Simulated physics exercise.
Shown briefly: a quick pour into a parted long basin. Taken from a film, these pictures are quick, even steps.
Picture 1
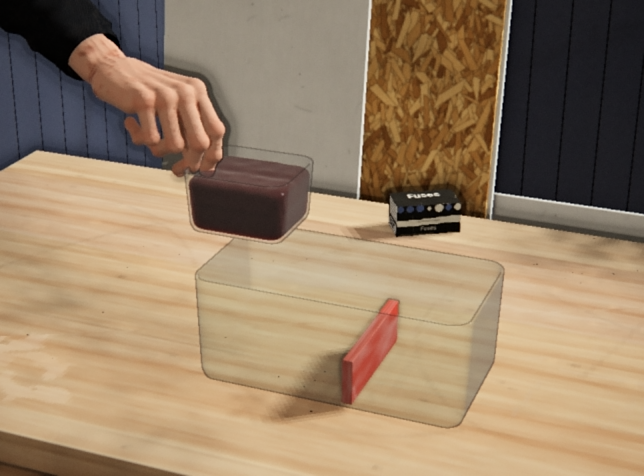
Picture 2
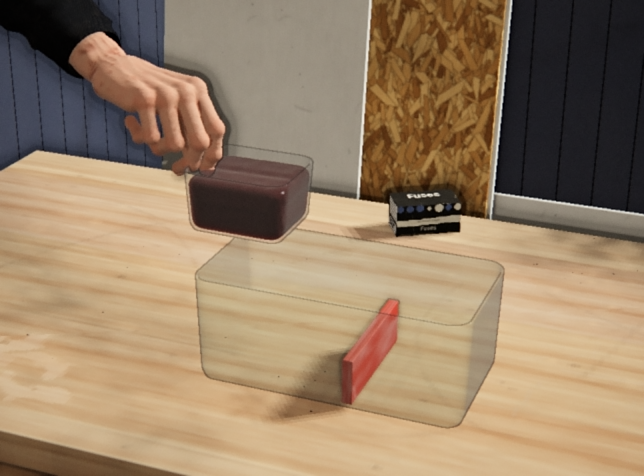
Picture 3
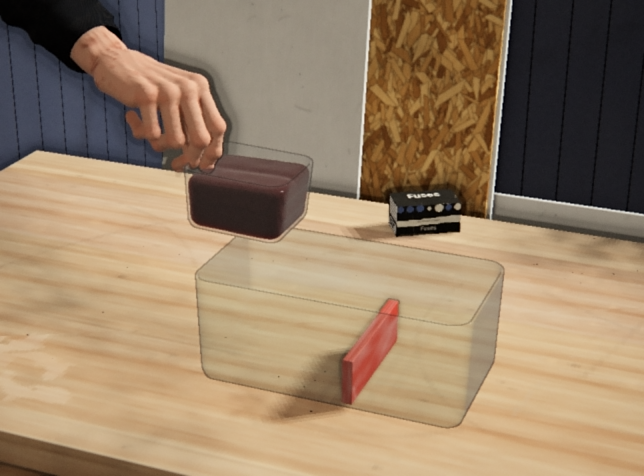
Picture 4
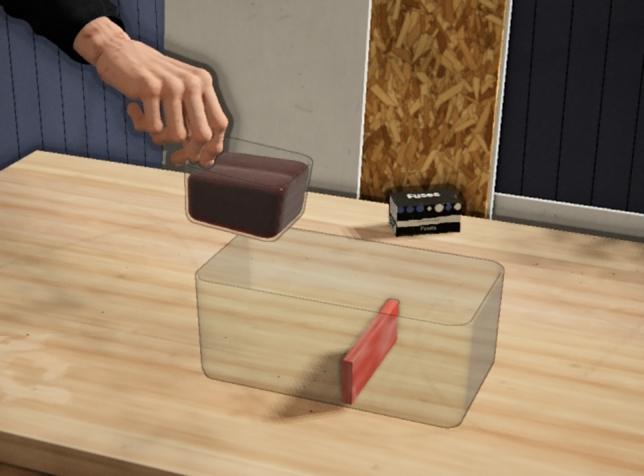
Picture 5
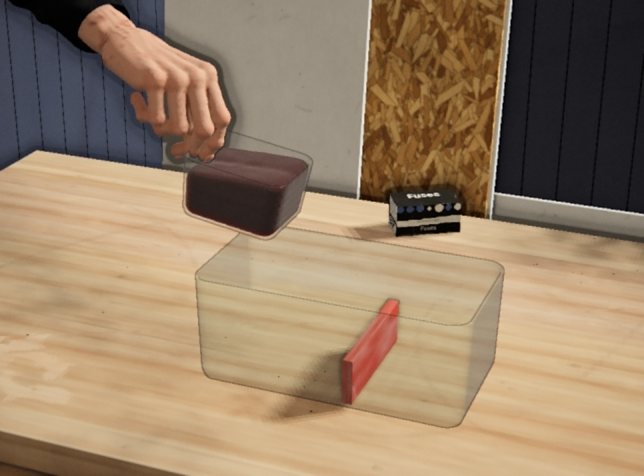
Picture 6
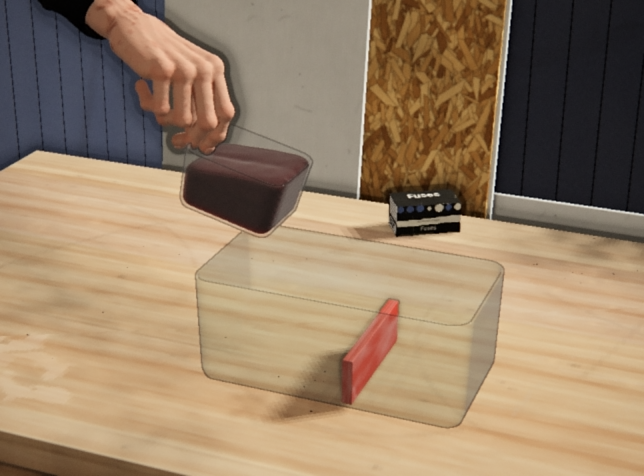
On a pale wooden tabletop before blue panelling, a grey panel and a strip of chipboard, the view looks slightly down from a fixed camera. A clear container of dark liquid hangs at upper left beneath a black-sleeved hand, above a long clear basin with a red divider, a small black box behind. The hand rises slightly as the container gradually tilts rightward.
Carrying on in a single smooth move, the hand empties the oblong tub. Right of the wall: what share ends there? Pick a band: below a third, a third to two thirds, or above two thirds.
A third to two thirds.
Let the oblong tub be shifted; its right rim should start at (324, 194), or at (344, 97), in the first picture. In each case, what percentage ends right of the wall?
It comes out at around 90 percent and then around 90 percent.
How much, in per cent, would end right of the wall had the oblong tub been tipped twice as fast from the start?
Roughly 70 in a hundred.
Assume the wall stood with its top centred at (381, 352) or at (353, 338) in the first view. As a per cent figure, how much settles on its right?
First try 50 per cent, second try 85 per cent.
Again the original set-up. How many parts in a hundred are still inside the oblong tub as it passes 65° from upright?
Some 50 per cent has not yet come out.
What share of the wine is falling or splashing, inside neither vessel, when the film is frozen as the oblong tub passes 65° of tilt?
It comes to around 30 per cent.
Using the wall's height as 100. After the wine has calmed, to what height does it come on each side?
Left of the wall 20 %, right of the wall 40 %.
A moment on, the oblong tub is tipped part way and 51 per cent is still to pour, 17 is left of the wall and 1 right of it.
Next, the oblong tub is tipped on its side and 10 per cent is still to pour, 22 is left of the wall and 59 right of it.
Then the oblong tub is tipped right over and 0 per cent is still to pour, 37 is left of the wall and 60 right of it.
Later the oblong tub is tipped right over and 0 per cent is still to pour, 39 is left of the wall and 60 right of it.
In the end 39 per cent lies left of the wall, 60 right of it and 1 outside.
